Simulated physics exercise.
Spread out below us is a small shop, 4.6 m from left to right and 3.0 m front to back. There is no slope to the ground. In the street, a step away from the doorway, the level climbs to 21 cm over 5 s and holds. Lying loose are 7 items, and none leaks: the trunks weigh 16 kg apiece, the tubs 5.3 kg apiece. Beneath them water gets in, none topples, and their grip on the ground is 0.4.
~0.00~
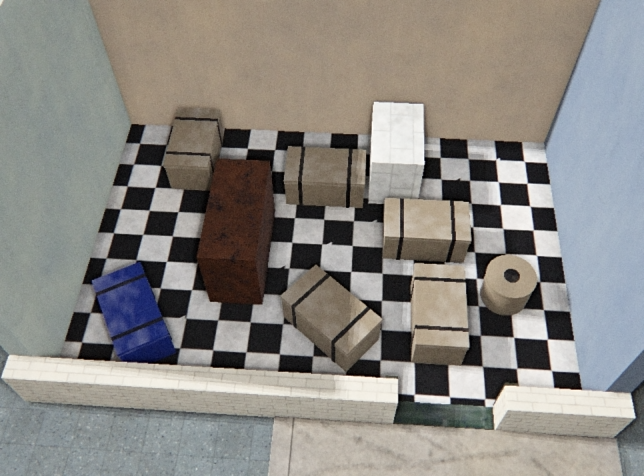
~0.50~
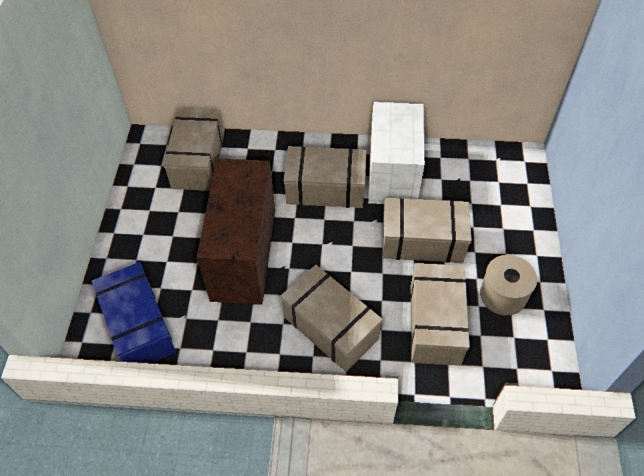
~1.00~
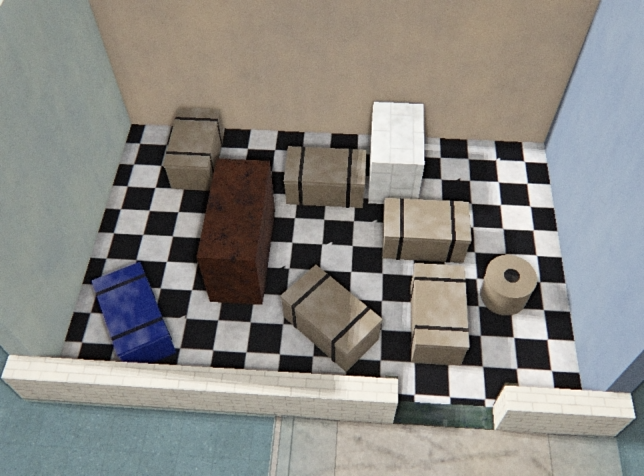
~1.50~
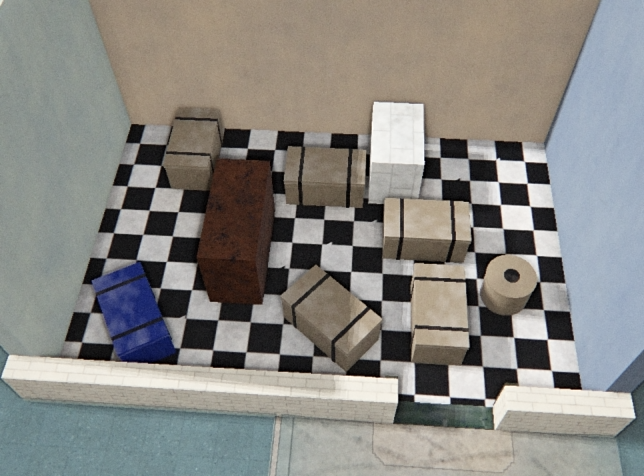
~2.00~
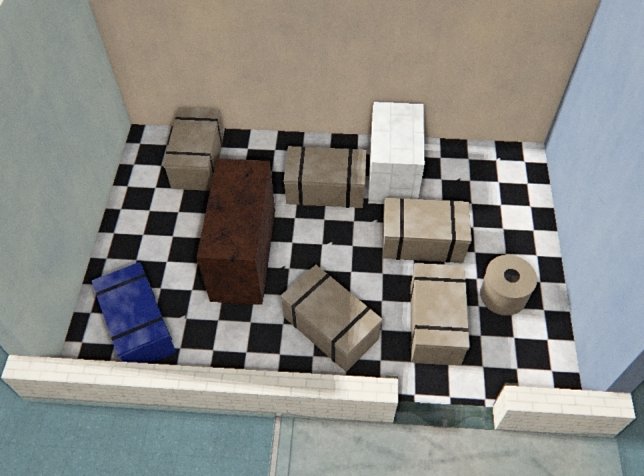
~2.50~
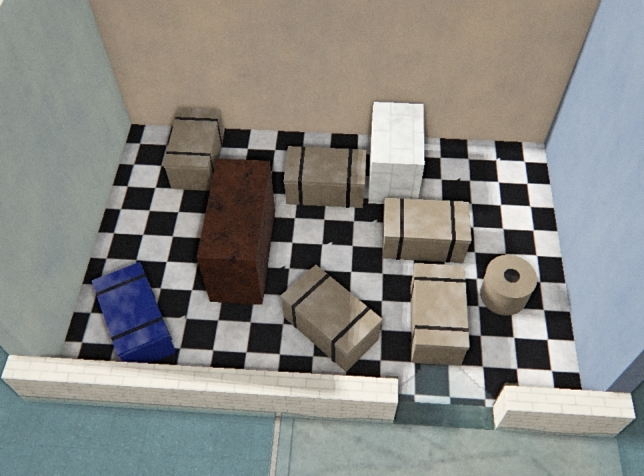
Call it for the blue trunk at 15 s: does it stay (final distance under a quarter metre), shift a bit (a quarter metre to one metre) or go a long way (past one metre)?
Shifts a bit.
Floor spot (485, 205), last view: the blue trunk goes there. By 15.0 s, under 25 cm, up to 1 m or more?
It moves a short way.
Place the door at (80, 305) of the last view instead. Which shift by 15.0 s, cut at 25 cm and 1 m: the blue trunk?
The blue trunk ends up a great distance away.
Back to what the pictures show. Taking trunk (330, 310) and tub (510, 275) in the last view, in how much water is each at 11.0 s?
Around 3 cm and 13 cm.
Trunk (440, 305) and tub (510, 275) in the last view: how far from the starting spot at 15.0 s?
80 cm and 140 cm respectively.
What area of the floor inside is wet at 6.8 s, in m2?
My estimate is roughly 9.0 m2.
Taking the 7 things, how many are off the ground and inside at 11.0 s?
5 at that moment.
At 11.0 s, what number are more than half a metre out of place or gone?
That would be 4.
After 3.5 s the blue trunk is near (129, 306), 0.0 m from its start, aground; 0 afloat.
After 6.8 s the blue trunk is near (129, 306), 0.0 m from its start, aground; 2 afloat.
After 11.0 s the blue trunk is near (129, 306), 0.0 m from its start, aground; 5 afloat.
After 15.0 s the blue trunk is near (181, 339), 0.6 m from its start, afloat; 7 afloat.
